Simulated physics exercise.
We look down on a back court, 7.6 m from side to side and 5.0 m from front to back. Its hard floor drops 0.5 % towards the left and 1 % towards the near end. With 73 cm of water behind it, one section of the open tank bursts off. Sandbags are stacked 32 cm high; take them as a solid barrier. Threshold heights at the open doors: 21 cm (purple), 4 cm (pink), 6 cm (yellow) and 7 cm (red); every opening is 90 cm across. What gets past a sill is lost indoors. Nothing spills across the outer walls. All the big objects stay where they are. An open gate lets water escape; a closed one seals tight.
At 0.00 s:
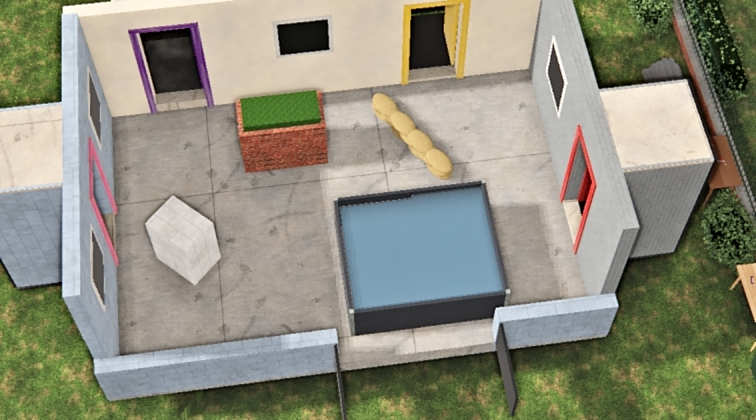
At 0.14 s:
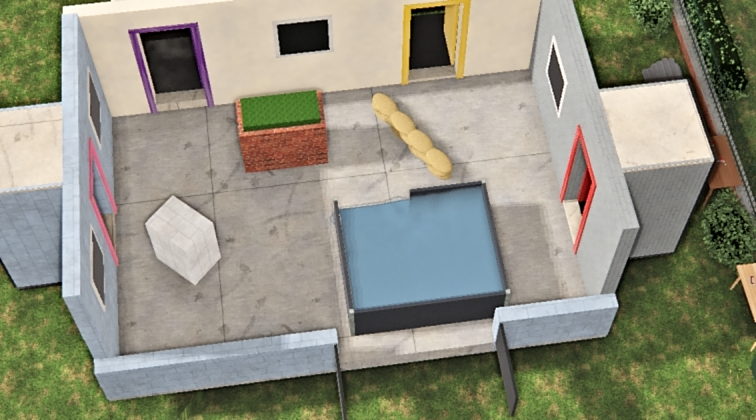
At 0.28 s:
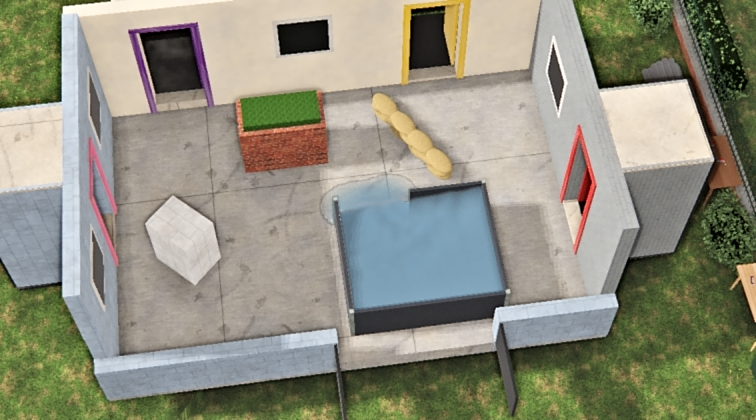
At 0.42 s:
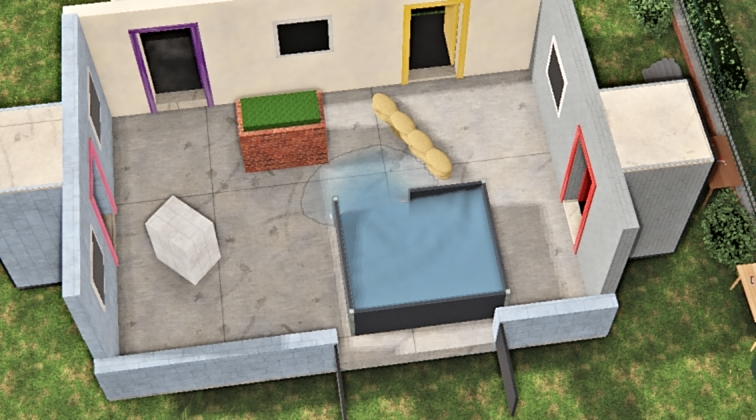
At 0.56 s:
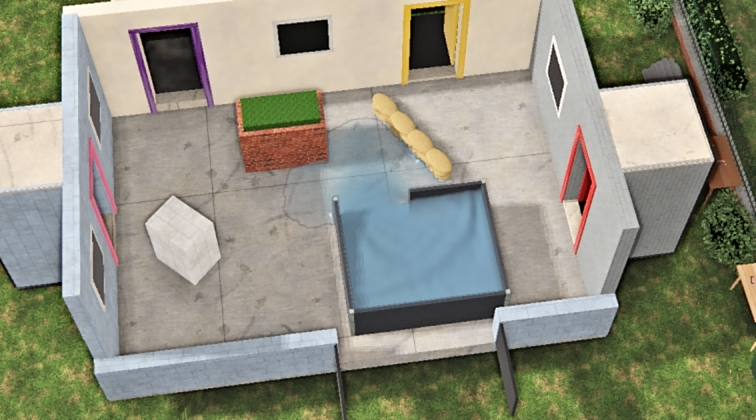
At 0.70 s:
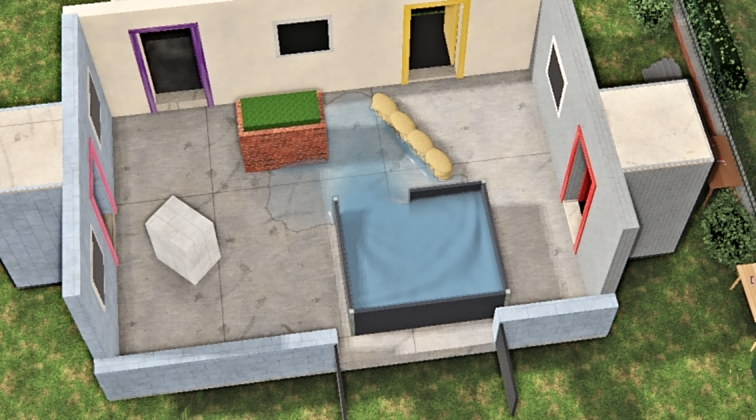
The clip opens on a walled court with a brick planter, a pale block, stacked sandbags and an open tank of still blue water. Part of the tank's far side disappears, then water pours through the gap and spreads thinly across the grey floor, reaching between the planter and the sandbags.
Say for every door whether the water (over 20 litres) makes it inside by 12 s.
Door by door: At the purple door it does not reach the limit; at the pink door it passes the limit; at the yellow door it does not reach the limit; at the red door it stays under the limit.
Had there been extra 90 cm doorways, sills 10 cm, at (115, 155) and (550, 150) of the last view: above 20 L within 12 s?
In that order: Over, below.
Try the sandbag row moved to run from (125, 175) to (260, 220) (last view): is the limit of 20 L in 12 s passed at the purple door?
Then: Purple not over.
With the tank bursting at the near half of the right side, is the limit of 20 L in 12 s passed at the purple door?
Then: Purple not over.
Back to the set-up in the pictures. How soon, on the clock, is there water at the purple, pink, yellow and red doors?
Arrival: Purple 1.8 s, pink 2.2 s, yellow 1.4 s, red 3.6 s.
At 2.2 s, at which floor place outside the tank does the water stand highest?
Near (343, 98).
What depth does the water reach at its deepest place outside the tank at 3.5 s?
Roughly 35 cm.
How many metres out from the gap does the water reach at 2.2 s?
About 4.6 m.
After 1.4 s water covers 20 % of the floor and is deepest (53 cm) near (343, 98); purple door not reached, pink door not reached, yellow door not reached, red door not reached.
After 2.2 s water covers 45 % of the floor and is deepest (50 cm) near (343, 98); purple door 4 cm at the sill, 0 L in, pink door 6 cm at the sill, 0 L in, yellow door 8 cm at the sill, 0 L in, red door not reached.
After 3.5 s water covers 60 % of the floor and is deepest (35 cm) near (133, 123); purple door 8 cm at the sill, 0 L in, pink door 16 cm at the sill, 83 L in, yellow door 7 cm at the sill, 3 L in, red door not reached.
After 7.0 s water covers 90 % of the floor and is deepest (20 cm) near (121, 377); purple door 11 cm at the sill, 0 L in, pink door 13 cm at the sill, 218 L in, yellow door 3 cm at the sill, 4 L in, red door 6 cm at the sill, 0 L in.
After 12.0 s water covers 95 % of the floor and is deepest (14 cm) near (121, 377); purple door 9 cm at the sill, 0 L in, pink door 9 cm at the sill, 342 L in, yellow door 6 cm at the sill, 4 L in, red door 6 cm at the sill, 3 L in.
